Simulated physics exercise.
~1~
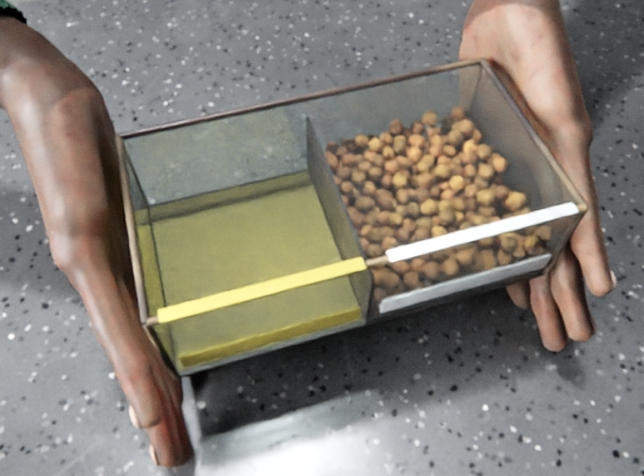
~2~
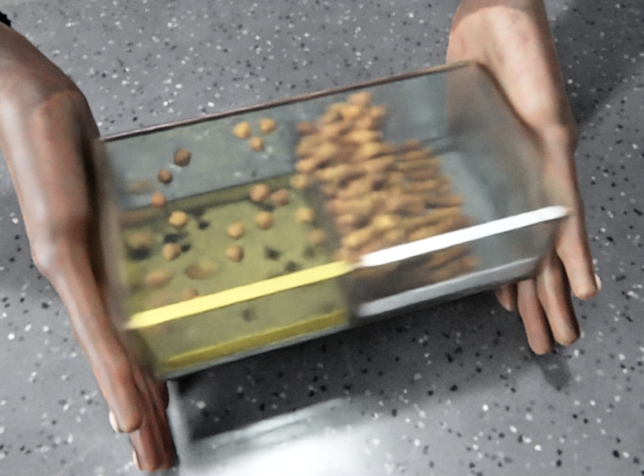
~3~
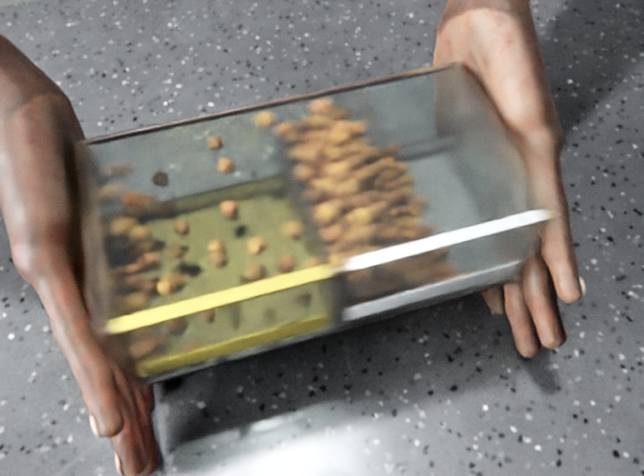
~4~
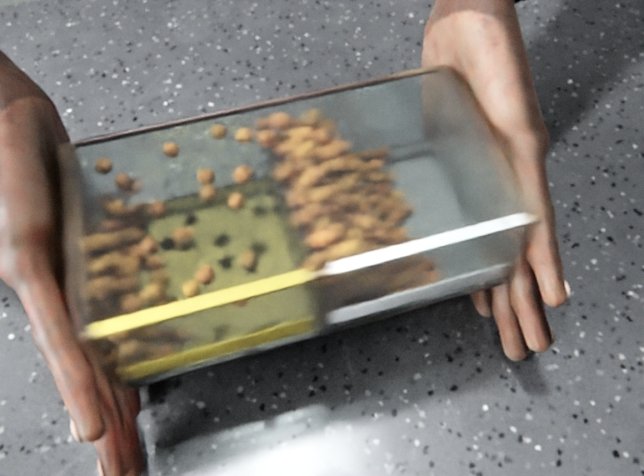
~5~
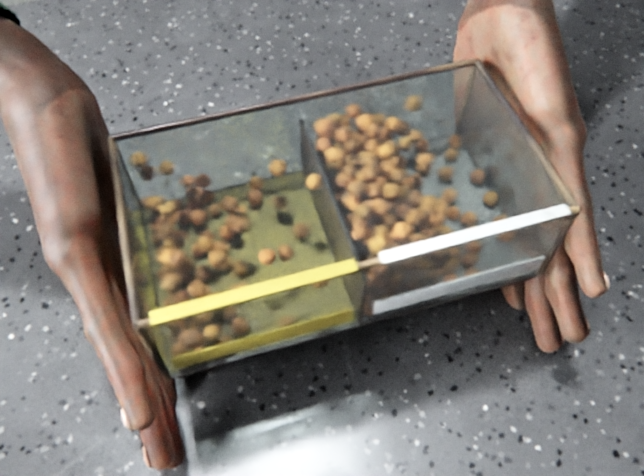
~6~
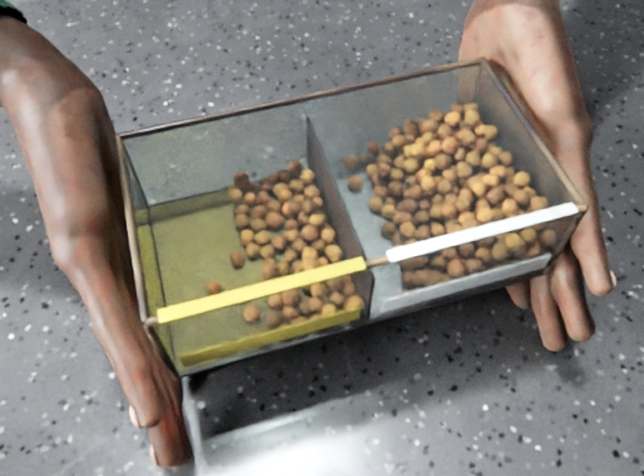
Hands shaking a clear two-part box left and right, some roasted chickpeas crossing from white side to yellow, most staying right.
